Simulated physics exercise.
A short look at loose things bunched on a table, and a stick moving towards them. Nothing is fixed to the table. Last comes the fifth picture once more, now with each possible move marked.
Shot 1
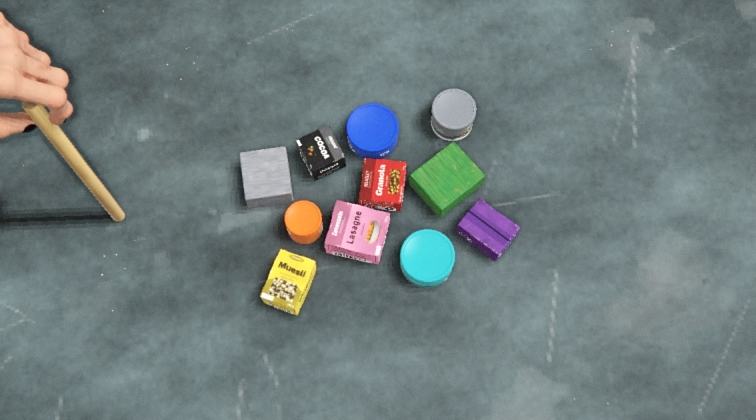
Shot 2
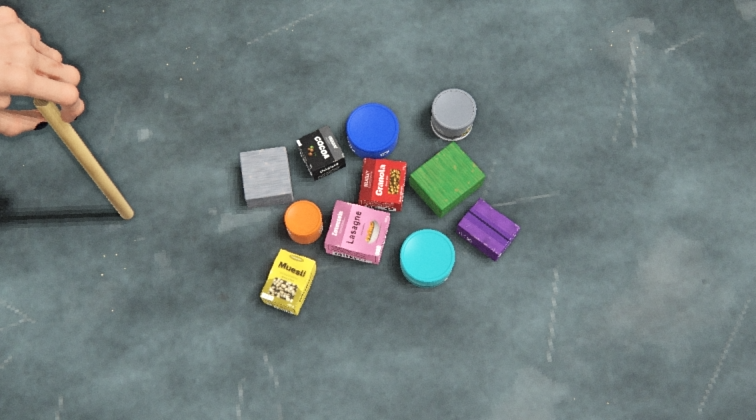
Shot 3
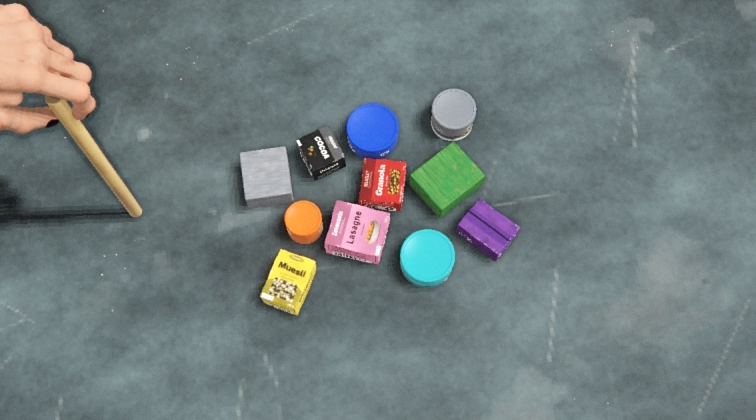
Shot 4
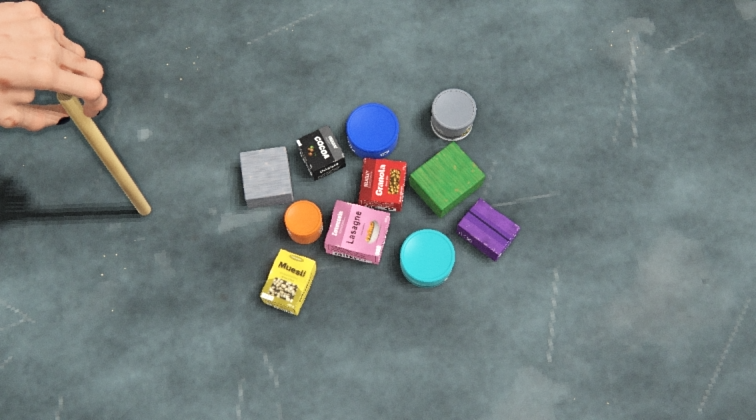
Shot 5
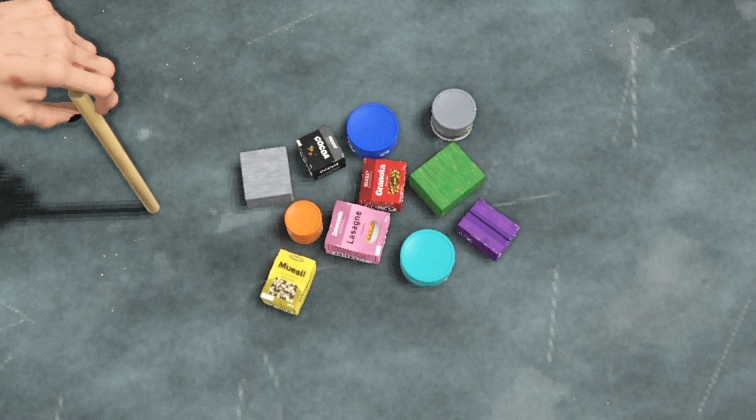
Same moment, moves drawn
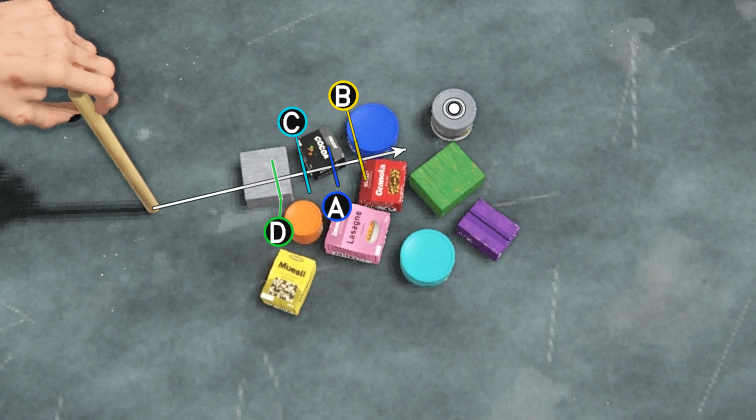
On a dark, scuffed grey-green tabletop seen from above by a still camera, small boxes, tubs and blocks sit bunched around the middle. A grey block, black packet and blue tub lie along the upper left, a red box and pink packet at the centre, orange tub and yellow packet lower left, with grey tin, green block, purple box and turquoise tub rightward. A hand at the upper left slides a wooden stick slowly right, while the objects stay still.
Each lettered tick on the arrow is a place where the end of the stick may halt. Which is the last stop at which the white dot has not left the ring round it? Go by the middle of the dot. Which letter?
No farther than C.
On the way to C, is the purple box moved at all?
No.
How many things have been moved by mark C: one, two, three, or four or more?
Three.
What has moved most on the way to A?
The grey block has gone farthest.
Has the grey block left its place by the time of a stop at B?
Yes.
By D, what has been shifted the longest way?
It is the grey block.
On the marked copy, A at (333, 166); B at (361, 160); C at (305, 173); D at (276, 180); the arrow from (154, 208) to (405, 149); the white dot at (454, 108).
With C. Early on, foot of the stick (210, 195).
Further on, foot of the stick (266, 183); grey block (292, 170); black packet (330, 149).
At the end, foot of the stick (305, 173); grey block (331, 156); black packet (362, 129); the dot is still in its ring.
As for the rest, A shifts the dotted thing to (468, 113); B shifts the dotted thing to (469, 114); D keeps the dot in but is short.
